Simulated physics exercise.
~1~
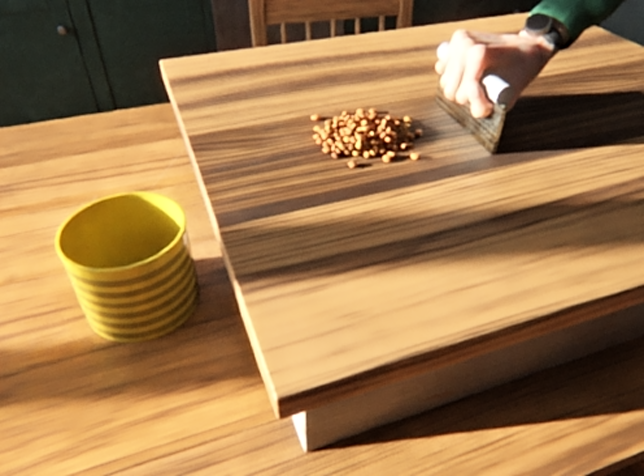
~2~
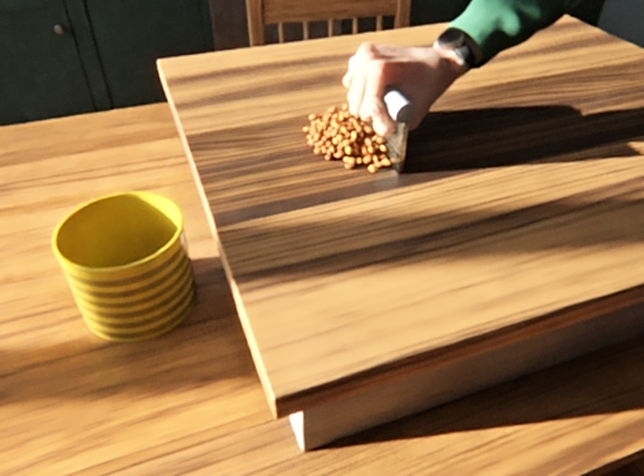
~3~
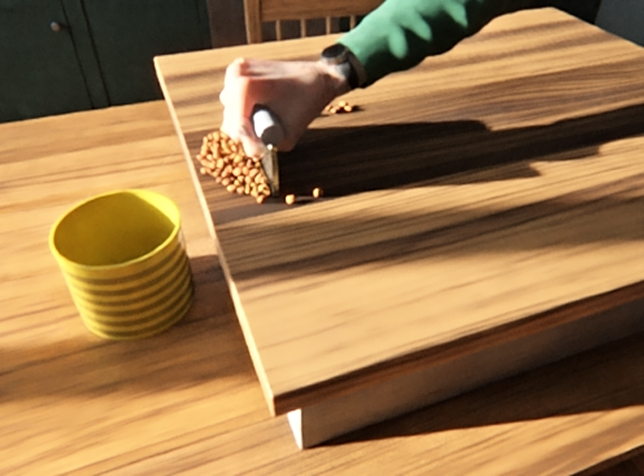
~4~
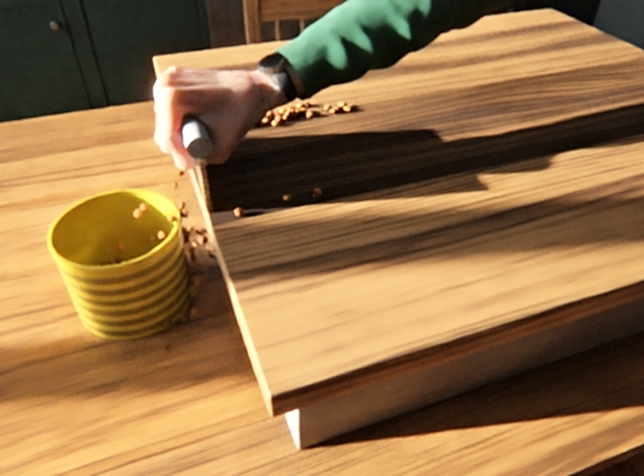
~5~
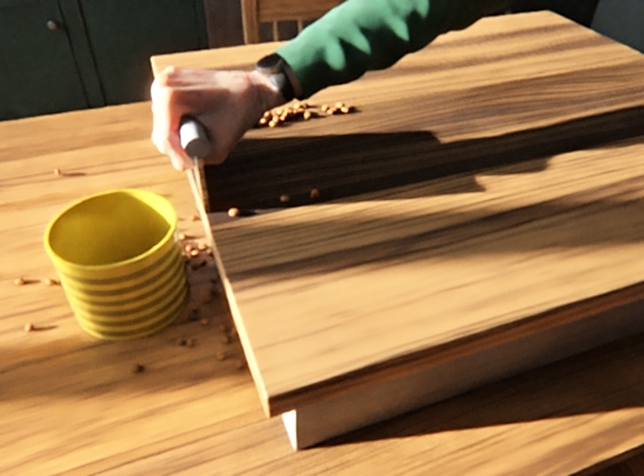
A hand in a green sleeve and dark watch holds a scraper on a raised wooden board, seen from above at an angle in a slightly swaying view. A small heap of orange-brown kibble lies to its left, and a ribbed yellow pot stands on the wooden table below the board's left side. The hand pushes the scraper left, gathering the pieces toward the edge and leaving a few behind. It stops at the edge as the kibble spills over, some dropping into the pot. Many others miss and end scattered around it, while a small group stays on the board.
